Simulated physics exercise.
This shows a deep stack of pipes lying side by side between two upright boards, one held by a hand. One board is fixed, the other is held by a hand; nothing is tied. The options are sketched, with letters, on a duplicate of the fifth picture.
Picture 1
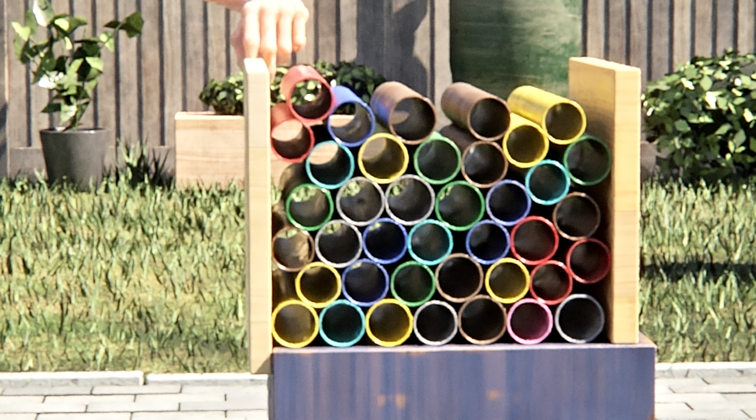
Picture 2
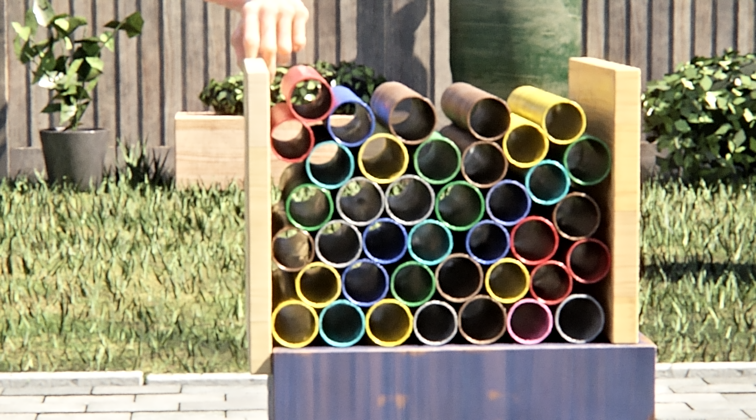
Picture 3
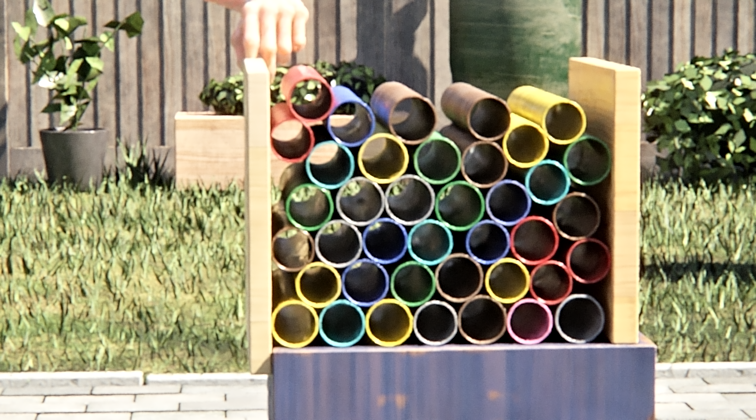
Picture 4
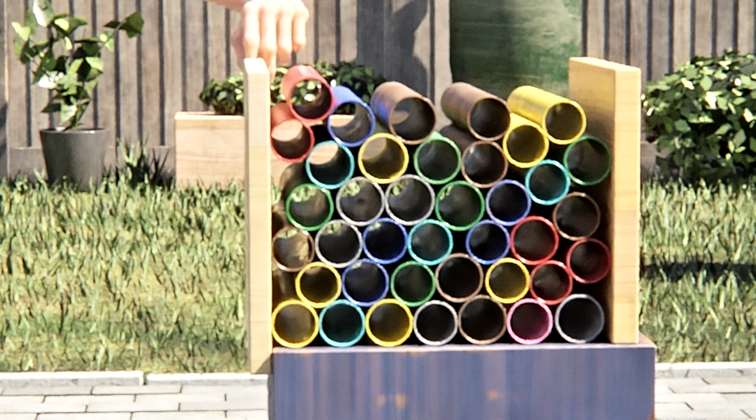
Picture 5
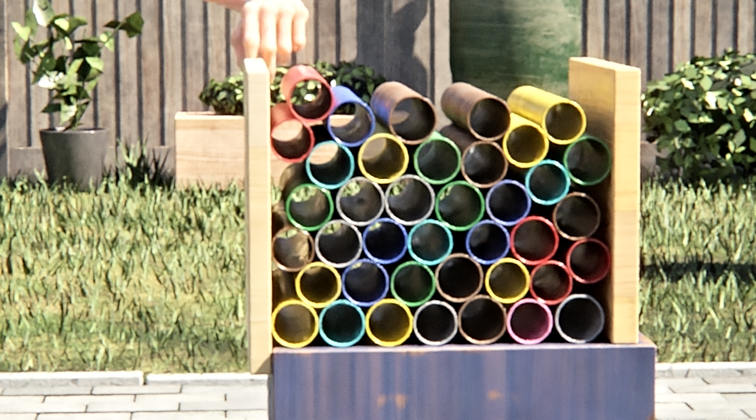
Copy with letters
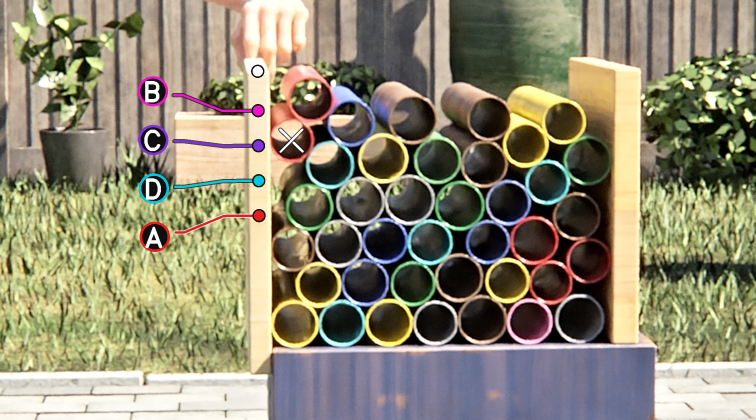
At the start, a deep stack of colourful pipes lies with open ends facing forward between two upright boards, a hand touching the top of the left board. Through to the end, the pipes, the boards and the hand all stay still, with no visible movement.
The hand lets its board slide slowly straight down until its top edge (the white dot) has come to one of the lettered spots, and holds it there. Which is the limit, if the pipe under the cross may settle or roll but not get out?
Mark D is as low as it can go.
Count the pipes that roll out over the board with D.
It comes to none.
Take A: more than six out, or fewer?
Fewer than six.
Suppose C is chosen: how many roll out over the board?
It comes to none.
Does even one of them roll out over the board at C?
At C: No.
On the marked copy, A at (259, 215); B at (258, 111); C at (258, 146); D at (258, 181); the cross at (291, 141); the white dot at (257, 72).
Taking D. A third of the way, top of the board (269, 126).
Two thirds of the way, top of the board (270, 180).
When it is over, top of the board (270, 180), none out over the board, the crossed one still inside.
As for the rest, A lets the crossed one out; B keeps the crossed one inside; C keeps the crossed one inside.
